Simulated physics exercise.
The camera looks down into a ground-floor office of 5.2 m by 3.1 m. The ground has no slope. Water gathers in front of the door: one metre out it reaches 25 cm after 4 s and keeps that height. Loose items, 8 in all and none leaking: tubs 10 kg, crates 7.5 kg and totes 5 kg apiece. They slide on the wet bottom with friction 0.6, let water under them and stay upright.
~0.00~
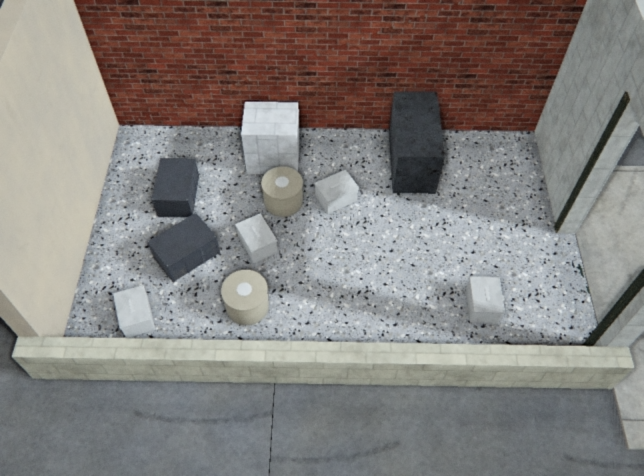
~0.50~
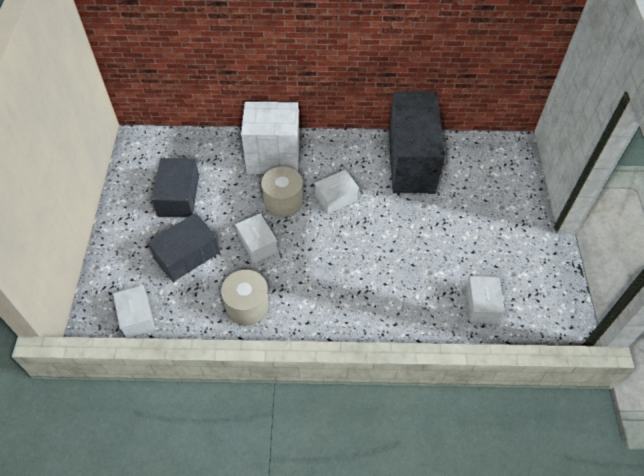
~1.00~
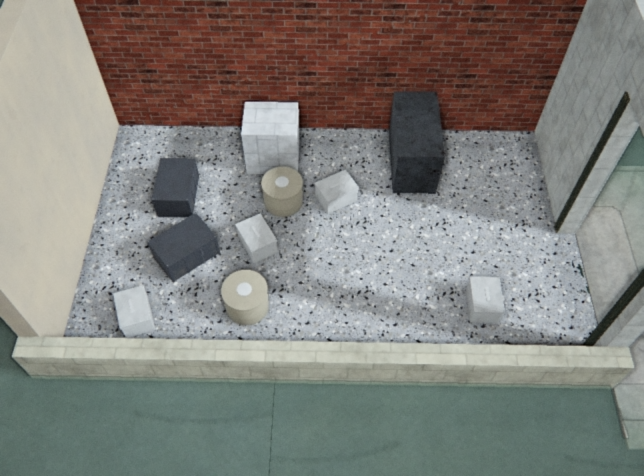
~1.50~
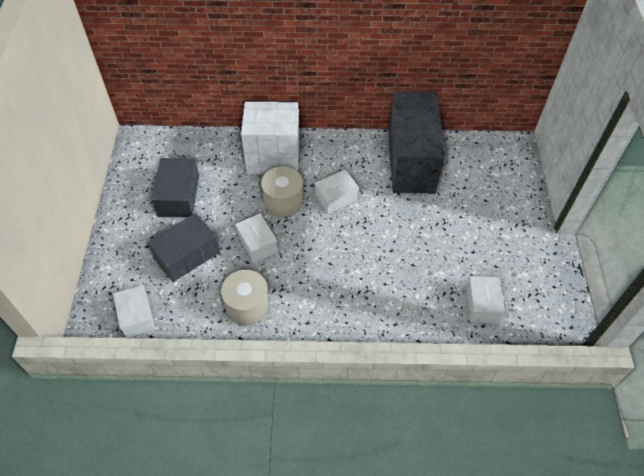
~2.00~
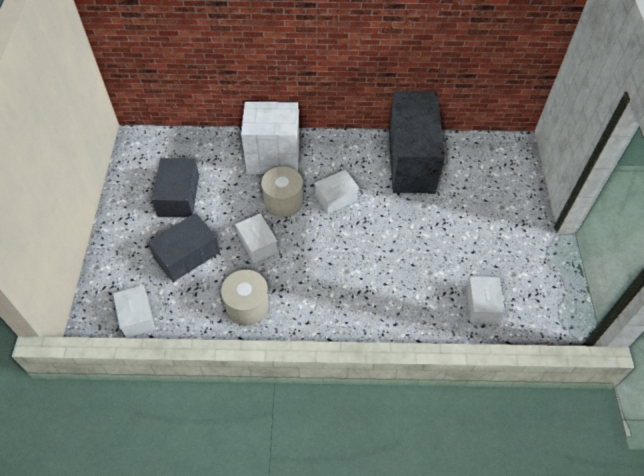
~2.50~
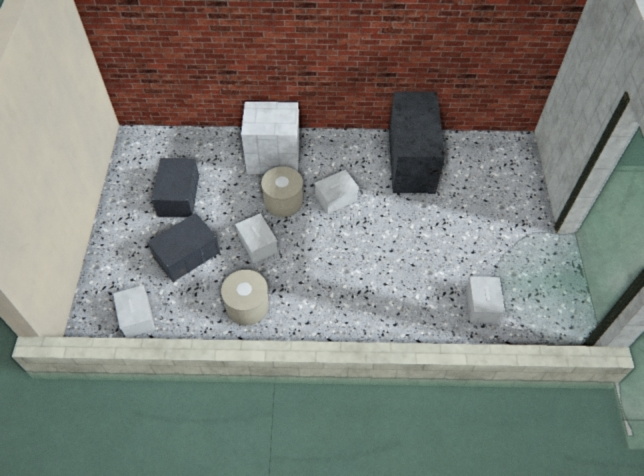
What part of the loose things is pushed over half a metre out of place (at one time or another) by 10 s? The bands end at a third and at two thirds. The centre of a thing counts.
That comes to at least two thirds.
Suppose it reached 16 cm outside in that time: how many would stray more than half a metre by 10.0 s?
In that case 7 of them.
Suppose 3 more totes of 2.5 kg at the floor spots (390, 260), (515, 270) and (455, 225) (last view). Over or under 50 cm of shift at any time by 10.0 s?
In turn: Past it, over, past it.
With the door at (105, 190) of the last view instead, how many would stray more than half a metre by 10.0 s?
Then 6.
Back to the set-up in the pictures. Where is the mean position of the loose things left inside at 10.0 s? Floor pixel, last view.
At about (200, 187).
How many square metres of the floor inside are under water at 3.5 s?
Some 3.0 m2.
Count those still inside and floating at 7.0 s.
6 of them.
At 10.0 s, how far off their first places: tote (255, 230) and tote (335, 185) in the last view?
In that order: 140 cm, 60 cm.
After 3.5 s 1 of 8 are over 50 cm from their spots; 0 afloat.
After 4.5 s 1 of 8 are over 50 cm from their spots; 0 afloat.
After 7.0 s 8 of 8 are over 50 cm from their spots; 6 afloat.
After 10.0 s 8 of 8 are over 50 cm from their spots, and 8 have been at some point; 8 afloat.
